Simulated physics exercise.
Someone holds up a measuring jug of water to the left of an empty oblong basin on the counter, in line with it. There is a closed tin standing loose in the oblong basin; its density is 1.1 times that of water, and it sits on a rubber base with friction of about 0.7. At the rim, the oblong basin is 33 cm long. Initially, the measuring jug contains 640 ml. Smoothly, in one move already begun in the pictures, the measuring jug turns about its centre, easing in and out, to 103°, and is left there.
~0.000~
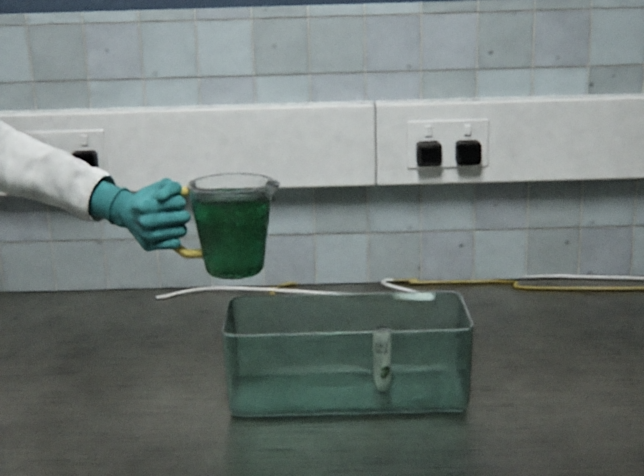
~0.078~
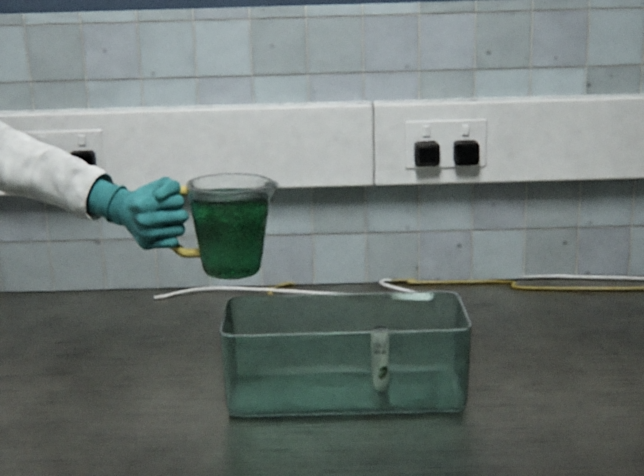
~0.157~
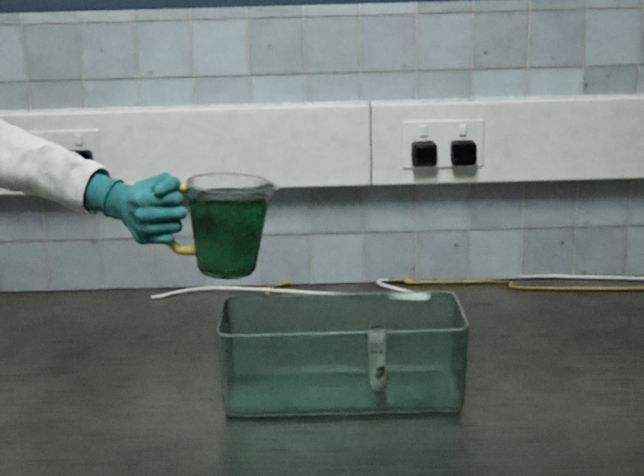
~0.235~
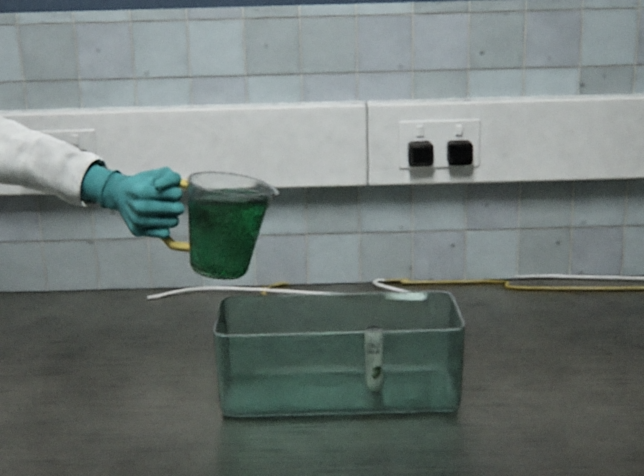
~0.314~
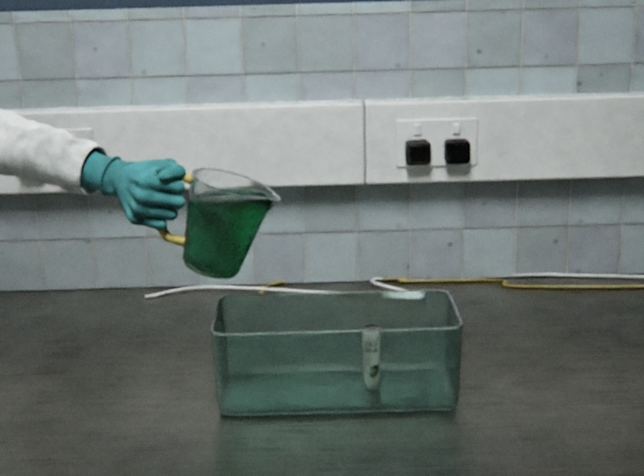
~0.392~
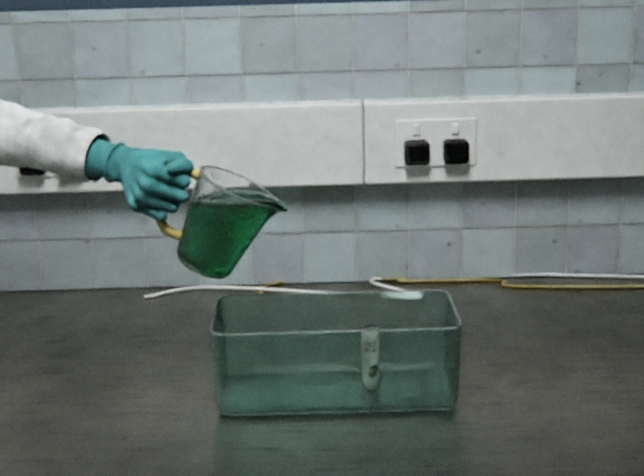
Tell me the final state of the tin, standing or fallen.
It never tumbles.
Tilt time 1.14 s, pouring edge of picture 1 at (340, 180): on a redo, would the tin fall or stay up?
It tumbles.
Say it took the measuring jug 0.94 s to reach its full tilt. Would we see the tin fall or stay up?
Result: Tin upright.
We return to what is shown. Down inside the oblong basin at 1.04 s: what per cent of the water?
I'd say roughly 74 in a hundred of it.
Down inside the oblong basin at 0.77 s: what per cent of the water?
18 %, roughly.
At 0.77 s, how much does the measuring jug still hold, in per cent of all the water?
Still held: Roughly 62 % of the total.
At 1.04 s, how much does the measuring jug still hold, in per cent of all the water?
Near 14 percent, more or less.
After 0.77 s the tilt is 78° and 61 per cent is still to pour; the tin stands where it began.
After 1.04 s the tilt is 101° and 13 per cent is still to pour; the tin stands where it began.
After 1.33 s the tilt is 103° and 0 per cent is still to pour; the tin stands where it began.
After 1.64 s the tilt is 103° and 0 per cent is still to pour; the tin stands where it began.
In the end the tin stands where it began.
